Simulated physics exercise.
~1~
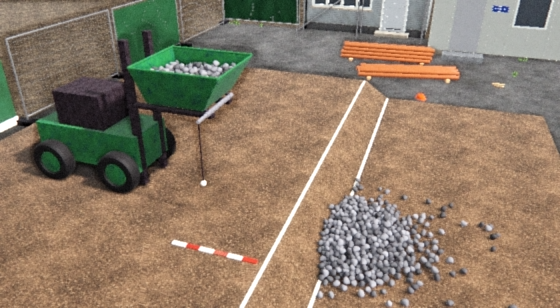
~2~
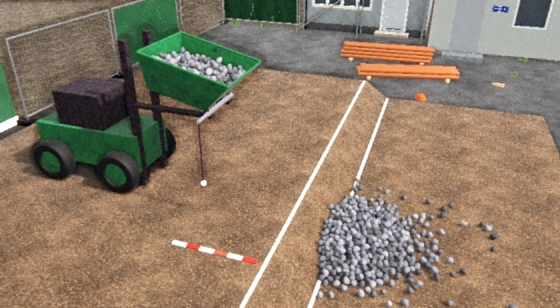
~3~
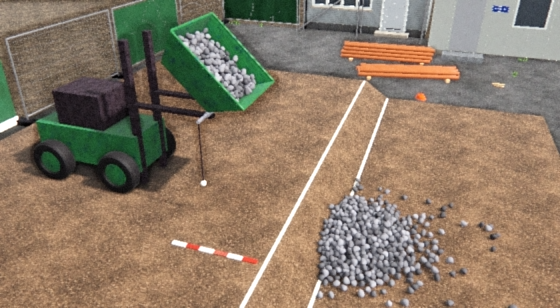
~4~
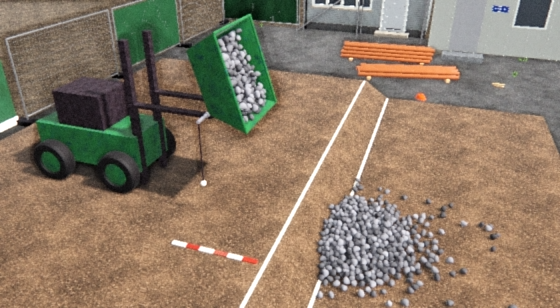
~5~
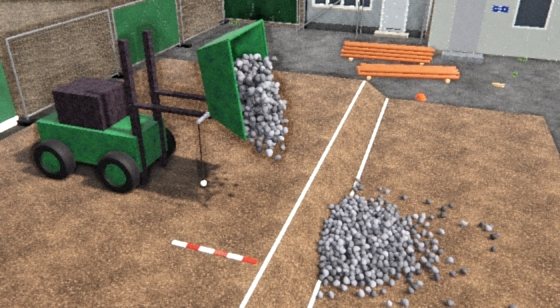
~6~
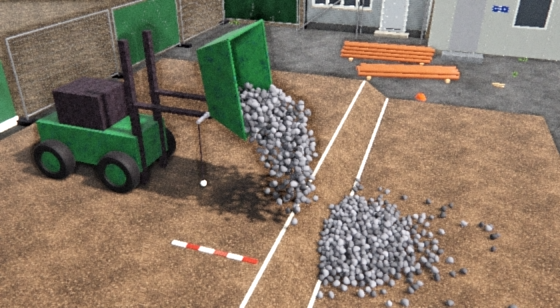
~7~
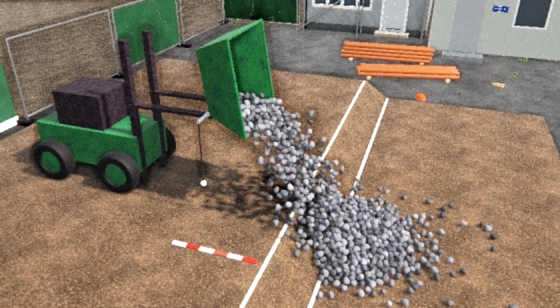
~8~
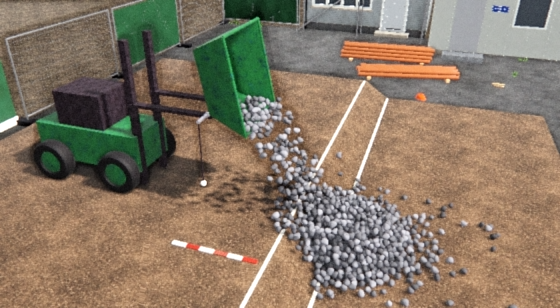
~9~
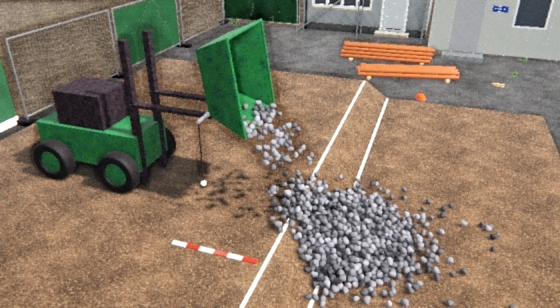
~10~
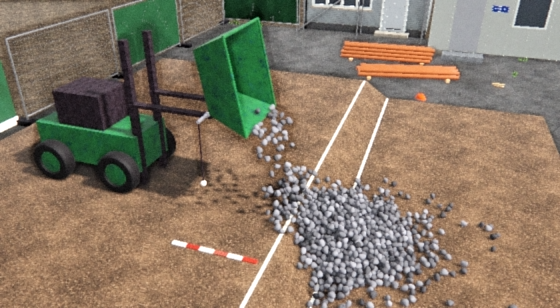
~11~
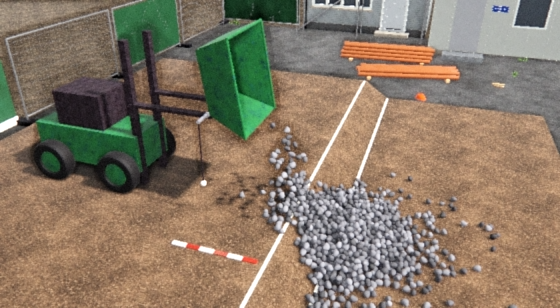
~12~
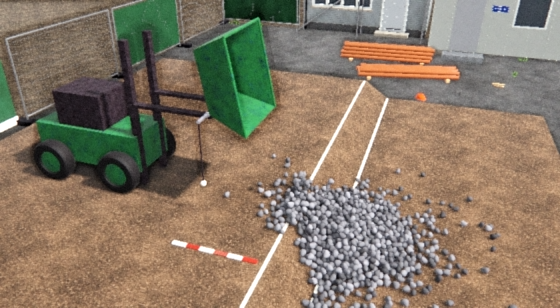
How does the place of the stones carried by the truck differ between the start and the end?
At the start they sit in the raised green skip at the upper left. By the end they lie on the ground lower down and to the right, spread across the white lines and merged with the earlier heap.
